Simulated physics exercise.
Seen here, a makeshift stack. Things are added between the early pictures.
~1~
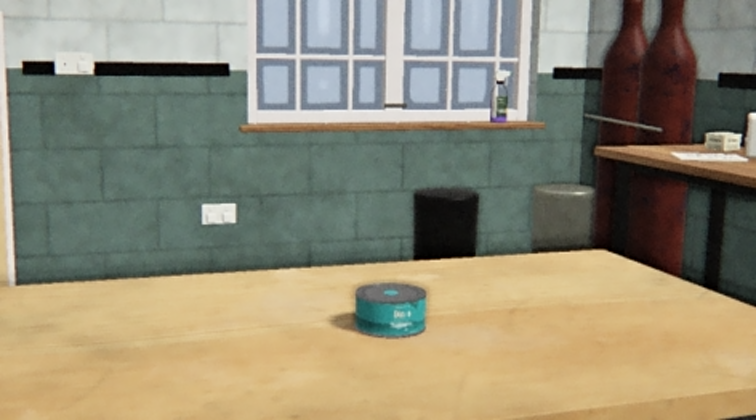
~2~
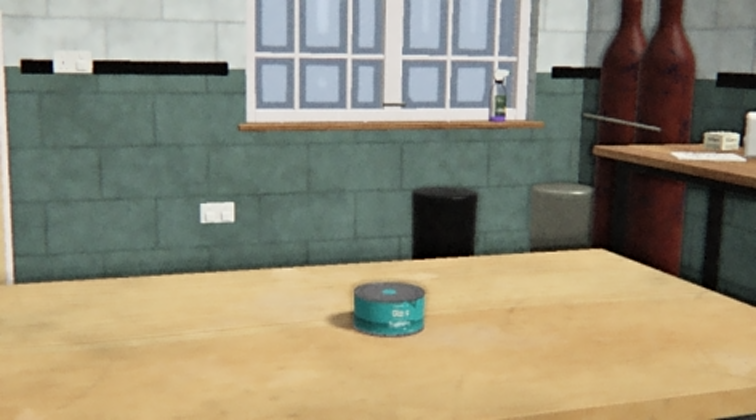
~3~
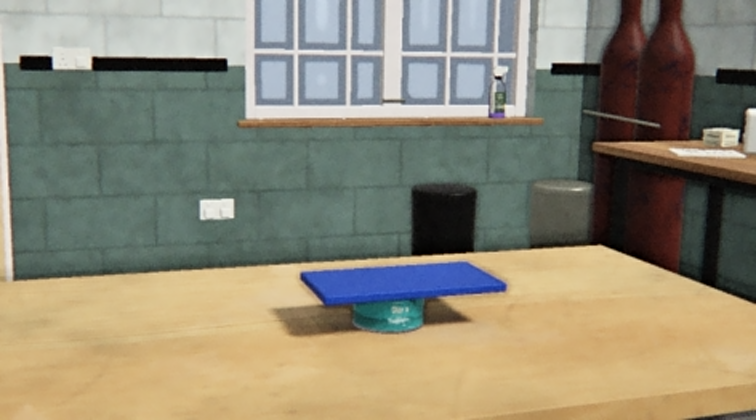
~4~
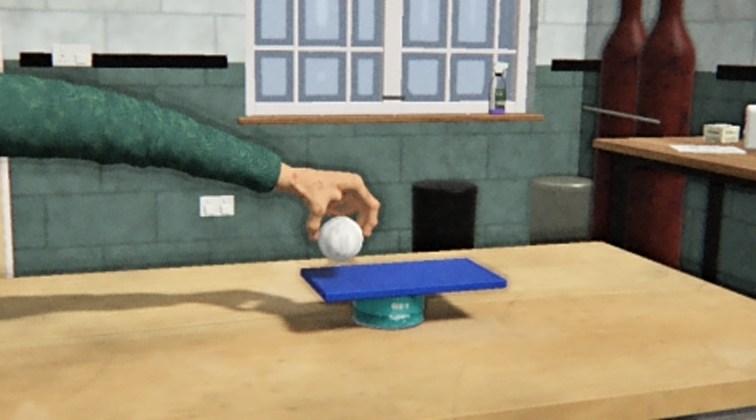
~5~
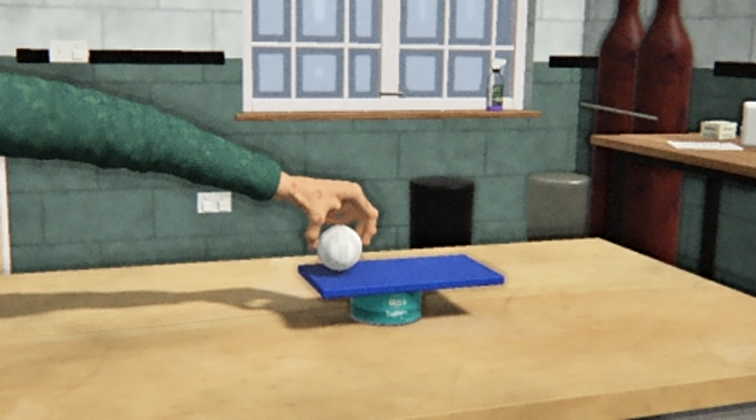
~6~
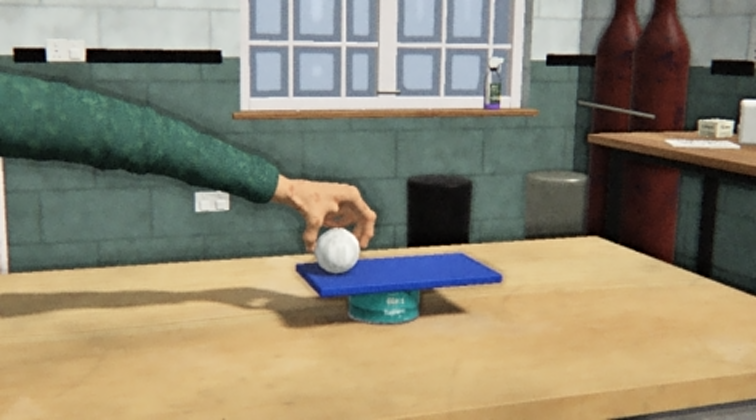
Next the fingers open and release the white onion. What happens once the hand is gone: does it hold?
In the end the stack holds.
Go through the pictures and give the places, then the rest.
The last thing is not in view yet; turquoise tub (391, 310), in the first picture.
The last thing is not in view yet; turquoise tub (389, 309), in the second picture.
The last thing is not in view yet; turquoise tub (388, 305), in the third picture.
Still above its spot; white onion (340, 239); turquoise tub (389, 302), in the fourth picture.
Still above its spot; white onion (339, 247); turquoise tub (386, 298), in the fifth picture.
In place under the hand; white onion (337, 250); turquoise tub (384, 297), in the sixth picture.
Then, 0.80 s on from there, no change.
Then, 1.70 s on from there, white onion resting near (337, 251).
In the end, all 3 unmoved. At the end, from the last picture's camera, white onion near (337, 251). The stack stays up.
